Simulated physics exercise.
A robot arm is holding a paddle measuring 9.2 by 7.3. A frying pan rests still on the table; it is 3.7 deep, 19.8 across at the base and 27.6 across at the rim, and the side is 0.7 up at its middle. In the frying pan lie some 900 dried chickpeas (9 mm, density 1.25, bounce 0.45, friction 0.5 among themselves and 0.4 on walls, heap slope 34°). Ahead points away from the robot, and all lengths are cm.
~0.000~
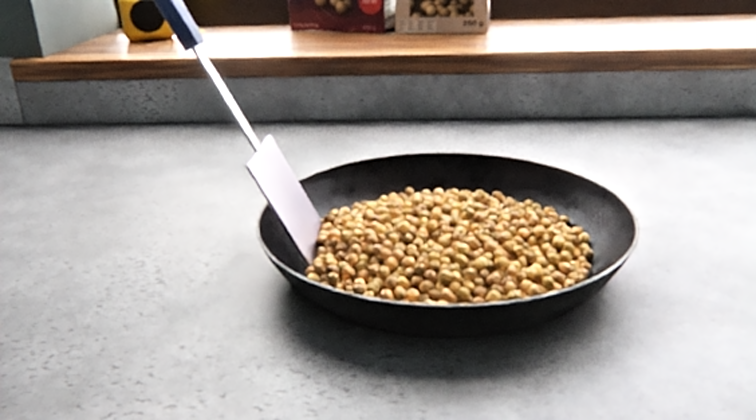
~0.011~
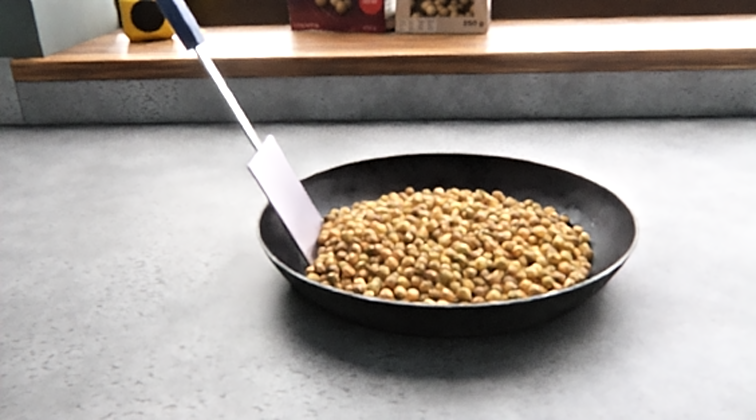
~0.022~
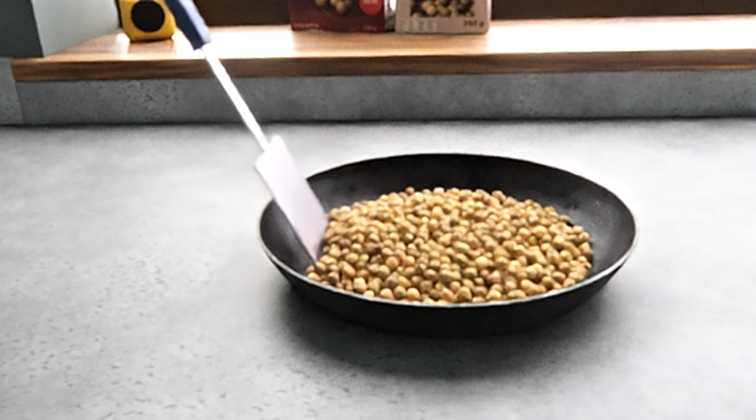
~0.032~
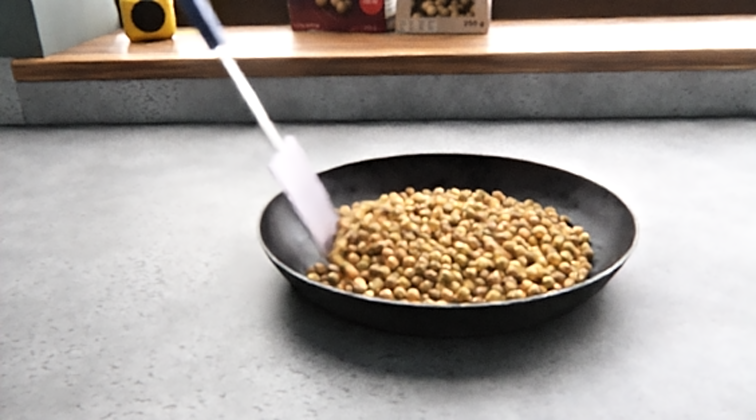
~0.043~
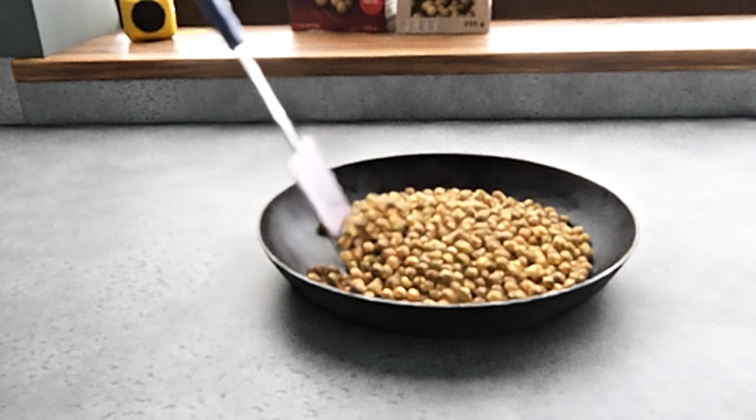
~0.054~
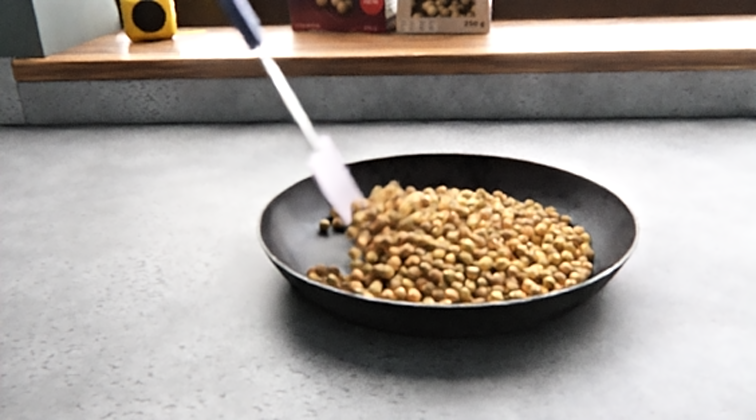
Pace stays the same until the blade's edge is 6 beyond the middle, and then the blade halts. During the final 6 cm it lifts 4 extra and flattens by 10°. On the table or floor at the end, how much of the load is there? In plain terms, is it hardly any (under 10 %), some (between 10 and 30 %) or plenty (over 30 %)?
Some - between 10 and 30 %.
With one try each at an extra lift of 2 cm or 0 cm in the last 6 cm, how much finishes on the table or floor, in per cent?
About 15 and 5 per cent.
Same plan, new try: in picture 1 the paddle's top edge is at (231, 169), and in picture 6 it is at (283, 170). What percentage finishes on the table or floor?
Around 10 per cent finishes there.
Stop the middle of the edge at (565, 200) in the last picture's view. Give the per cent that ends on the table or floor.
The share ending on the table or floor is about 20 per cent.
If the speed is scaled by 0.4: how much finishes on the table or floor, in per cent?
The share would be near 0 in a hundred.
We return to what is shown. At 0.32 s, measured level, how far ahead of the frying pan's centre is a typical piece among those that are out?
Roughly 28 cm.
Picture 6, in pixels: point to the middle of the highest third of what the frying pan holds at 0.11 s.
I'd say close to (472, 221).
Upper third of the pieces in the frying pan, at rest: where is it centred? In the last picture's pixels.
The centre sits close to (557, 237).
After 0.08 s, sloping 64°, highest piece 9 above the table; 900 in the frying pan.
After 0.11 s, sloping 61°, highest piece 11 above the table; 895 in the frying pan, 5 on the blade or in flight.
After 0.32 s, sloping 54°, highest piece 6 above the table; 771 in the frying pan, 129 on the table or floor.
After 1.37 s, sloping 54°, highest piece 4 above the table; 771 in the frying pan, 129 on the table or floor.
In the end, 771 in the frying pan, 129 on the table or floor. That is 14 % on the table or floor.
